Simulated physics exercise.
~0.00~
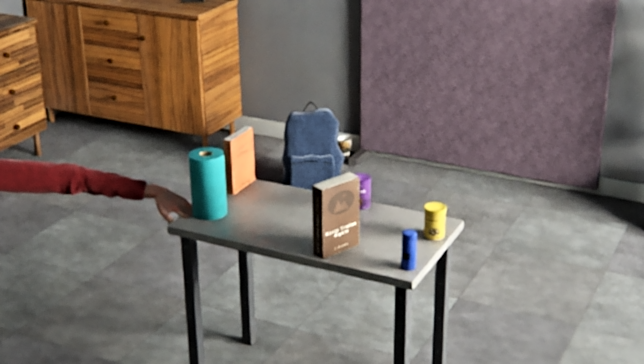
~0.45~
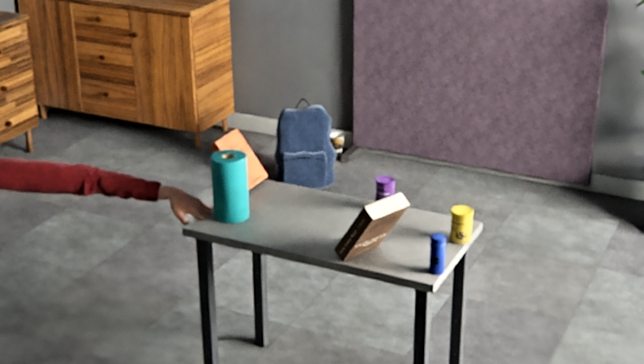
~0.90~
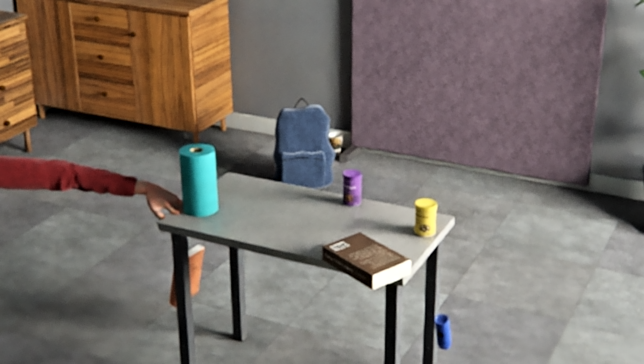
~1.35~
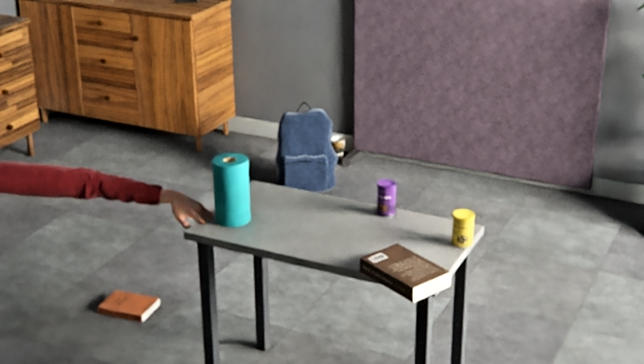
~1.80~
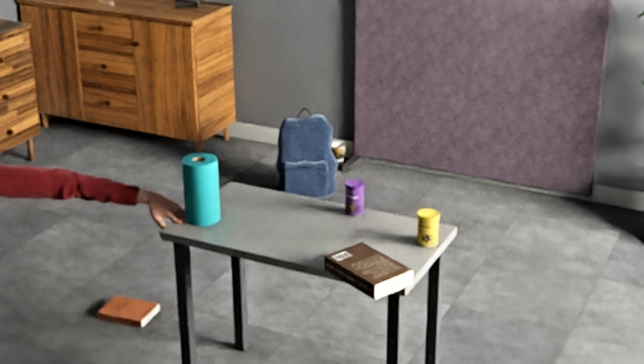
A small grey table, with a hand in a red sleeve at its left edge, shifts to the right, carrying a turquoise roll, two books, and yellow, purple and blue containers. The orange book leans behind the roll while the brown book tips over. The table moves back left as the brown book lands flat, the orange book drops below the tabletop and the blue container falls upside down past the right side. The table shifts right, then left again. Finally, the orange book lies on the floor, the blue container is out of sight, the brown book rests flat near the table's front corner, and the roll and two remaining containers stand upright.
